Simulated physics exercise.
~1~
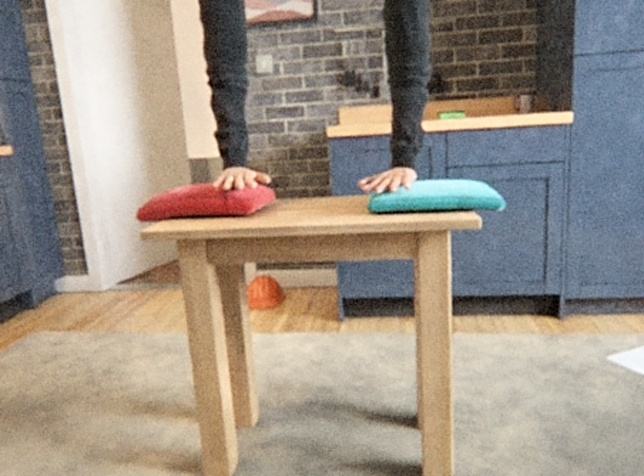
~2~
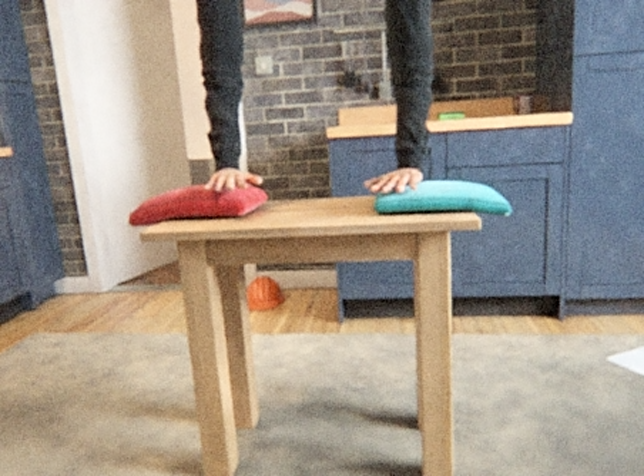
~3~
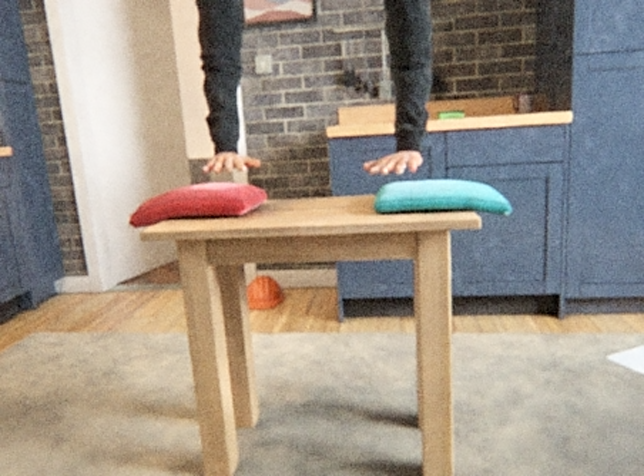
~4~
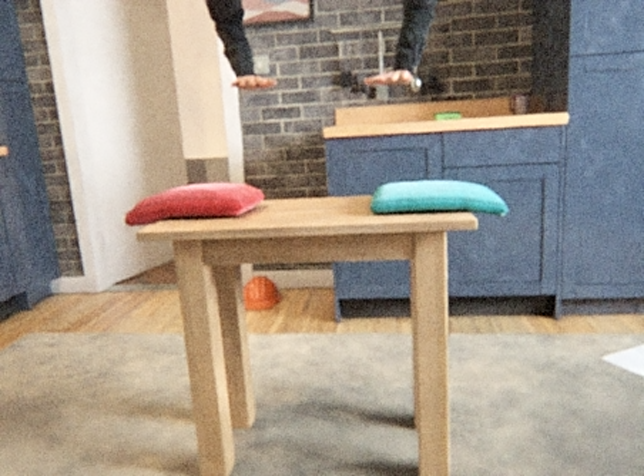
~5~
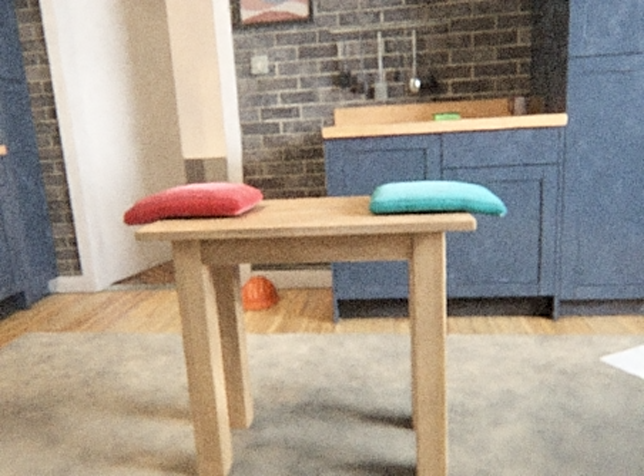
Two hands nudged a red soft bag and a turquoise seat pad slightly outward toward opposite ends of a small wooden bench, then let go and lifted up out of view, leaving both still resting on top, red left and turquoise right.
